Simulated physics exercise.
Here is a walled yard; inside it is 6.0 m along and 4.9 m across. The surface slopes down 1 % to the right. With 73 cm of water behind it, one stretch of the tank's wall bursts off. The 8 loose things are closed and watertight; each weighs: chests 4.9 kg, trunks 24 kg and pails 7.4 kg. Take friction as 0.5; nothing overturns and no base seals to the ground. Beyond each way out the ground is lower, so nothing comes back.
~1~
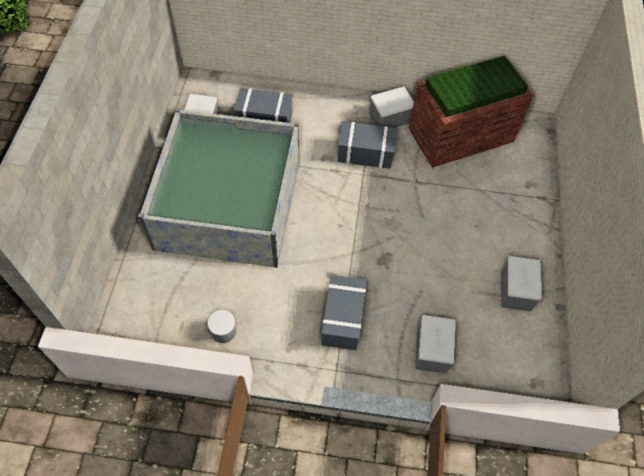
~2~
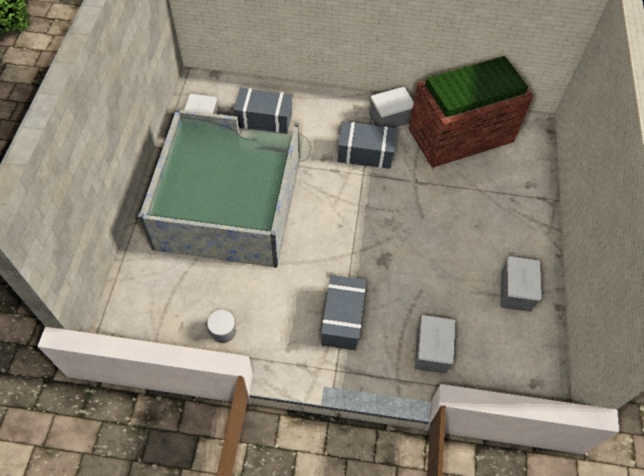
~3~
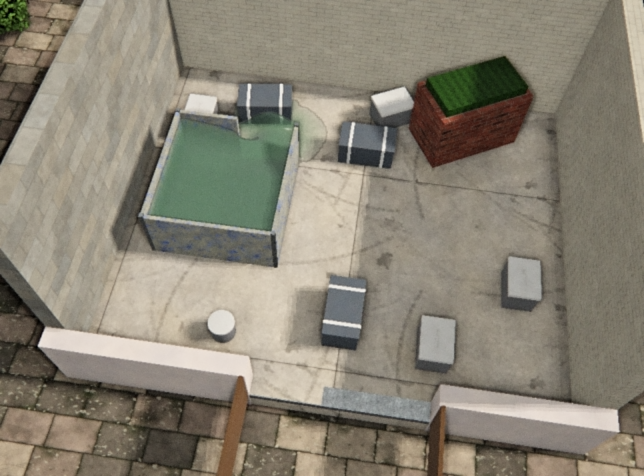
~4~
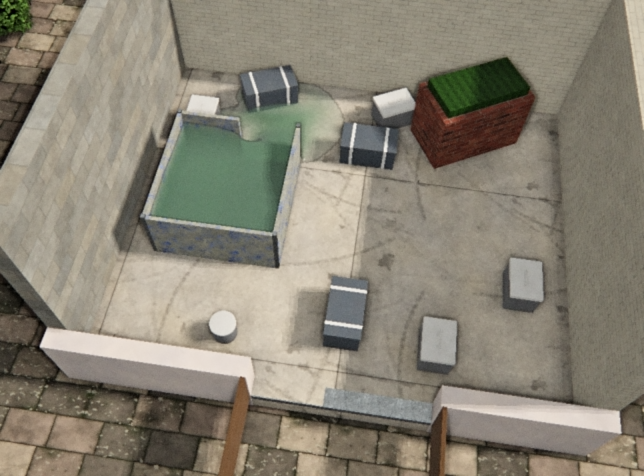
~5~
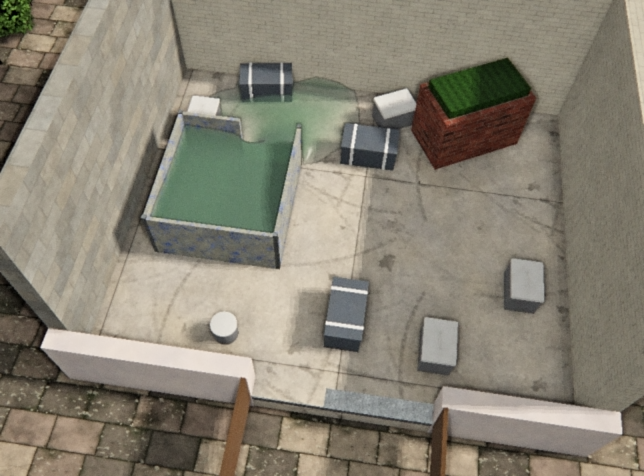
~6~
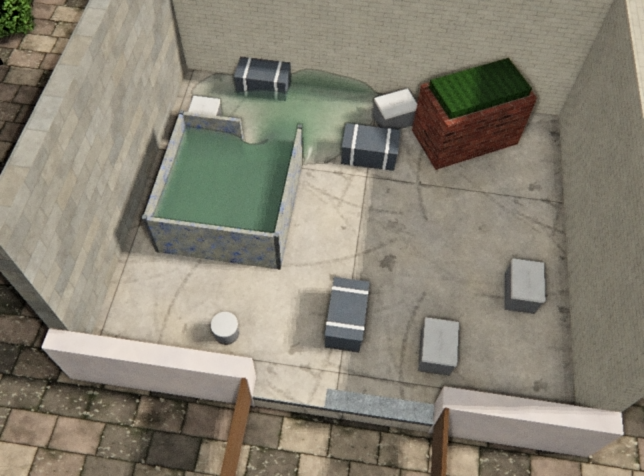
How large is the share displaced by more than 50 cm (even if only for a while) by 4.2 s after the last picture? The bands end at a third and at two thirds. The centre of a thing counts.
It is one to two thirds.
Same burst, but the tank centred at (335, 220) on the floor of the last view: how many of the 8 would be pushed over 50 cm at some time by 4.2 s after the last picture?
In that case 4 of them.
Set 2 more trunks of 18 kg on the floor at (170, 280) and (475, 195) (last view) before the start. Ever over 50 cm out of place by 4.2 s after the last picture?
In that order: Less, less.
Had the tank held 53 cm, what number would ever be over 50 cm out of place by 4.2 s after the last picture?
In that case 4 of them.
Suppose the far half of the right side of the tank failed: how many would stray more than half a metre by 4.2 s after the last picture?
Then 4.
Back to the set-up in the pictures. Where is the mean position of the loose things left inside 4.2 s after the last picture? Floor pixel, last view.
Around (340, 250).
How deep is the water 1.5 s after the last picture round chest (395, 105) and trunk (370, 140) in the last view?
Roughly 22 and 3 cm.
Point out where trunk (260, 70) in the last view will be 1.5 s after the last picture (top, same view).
Near (199, 89).
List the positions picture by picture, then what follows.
In the first frame, a trunk at (263, 102), on the bottom; a chest at (199, 109) rests on the ground; water covers 2.7 m2; 0 of 8 have shifted.
In the second frame, a trunk at (263, 102) rests on the ground; a chest at (198, 109), on the bottom; water covers 3.3 m2; 0 of 8 have shifted.
In the third frame, a trunk at (265, 95) rests on the ground, 13 cm from its start; a chest at (199, 109), on the bottom; 3.8 m2 under water; 1 of 8 have shifted.
In the fourth frame, a trunk at (269, 80) rests on the ground, 46 cm from its start; a chest at (200, 110), on the bottom; 4.7 m2 under water; 1 of 8 have shifted.
In the fifth frame, a trunk at (266, 73), on the bottom, 62 cm from its start; a chest at (201, 111), on the bottom; water covers 5.7 m2; 1 of 8 have shifted.
In the sixth frame, a trunk at (262, 70), on the bottom, 70 cm from its start; a chest at (202, 111), on the bottom; 6.3 m2 under water; 1 of 8 have shifted.
Then, 0.4 s after the last picture 1 of 8 are over 50 cm from their spots; 1 afloat.
Then, 1.5 s after the last picture 1 of 8 are over 50 cm from their spots; 1 afloat.
Then, 2.8 s after the last picture 3 of 8 are over 50 cm from their spots; 3 afloat.
Then, 4.2 s after the last picture 4 of 8 are over 50 cm from their spots, and 4 have been at some point; 4 afloat.
